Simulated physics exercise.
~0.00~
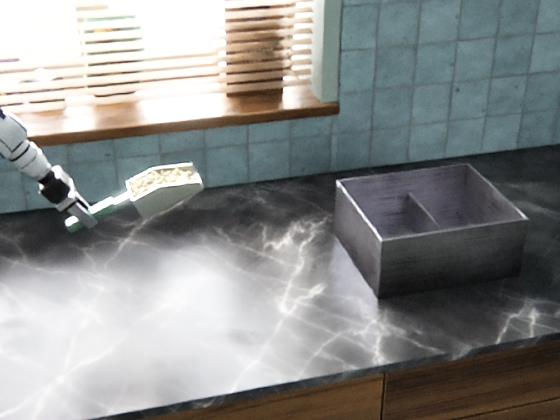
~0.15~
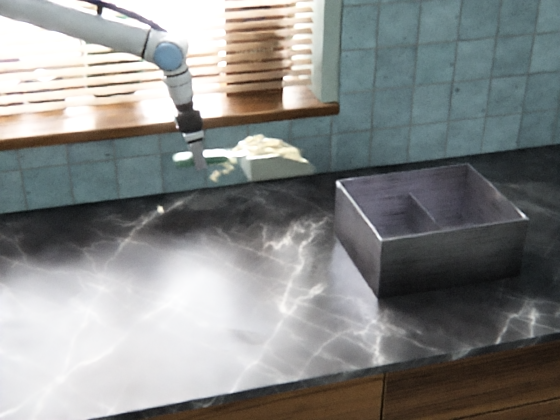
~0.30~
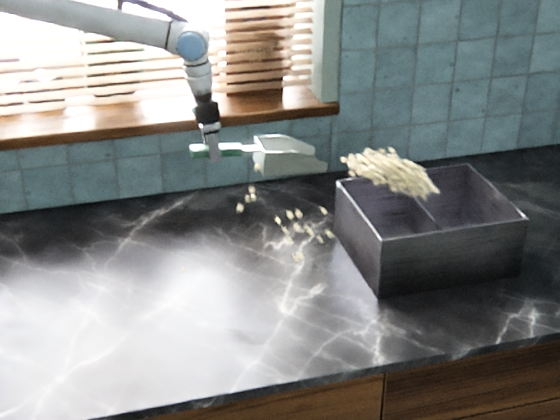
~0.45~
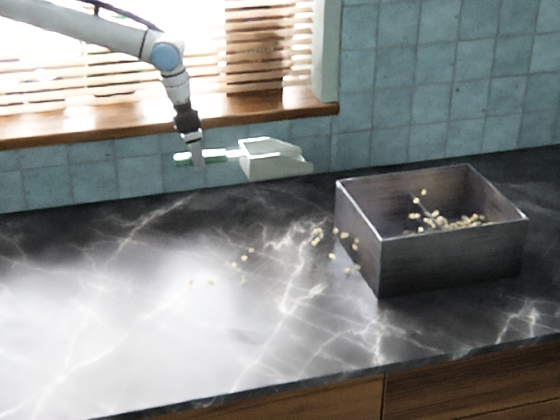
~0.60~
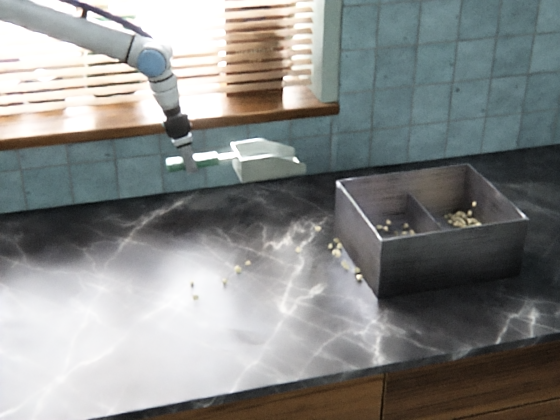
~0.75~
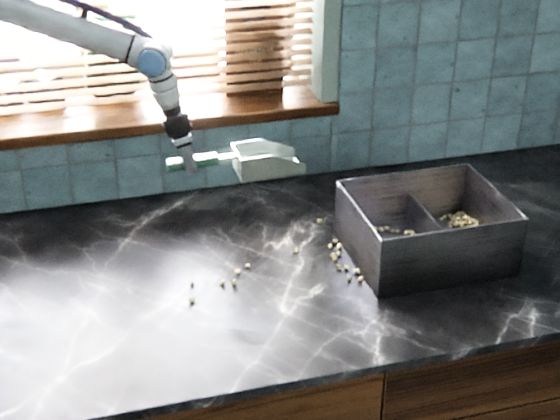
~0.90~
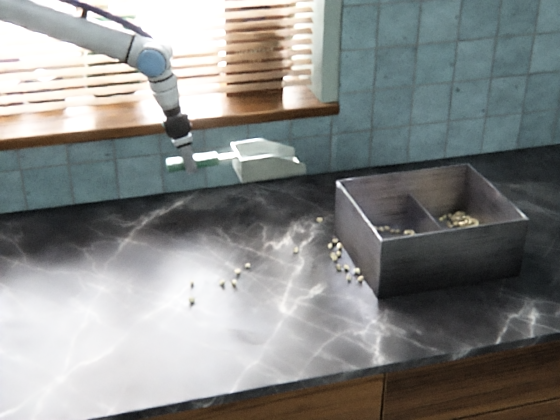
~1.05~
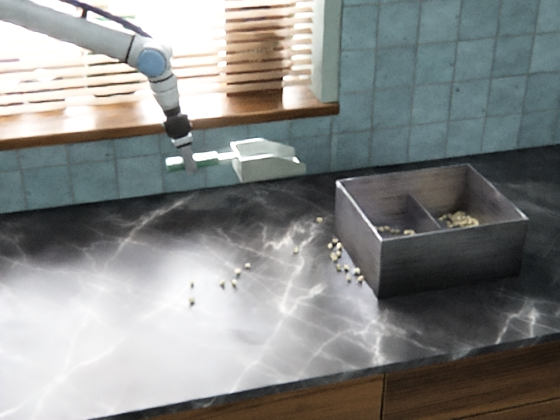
A dark, white-veined marble counter runs below a blue-green tiled wall and a window with wooden blinds, seen from the front and slightly above. At left, a pale robot arm holds a whitish scoop heaped with cream-coloured beans, and at right sits an open grey box divided in two. The arm swings the scoop rightward and stops short, flinging the beans towards the box. Most drop inside, mainly in the far right part, while some scatter on the counter. The scoop draws back slightly left and stays still, empty, with stray beans lying beside the box.
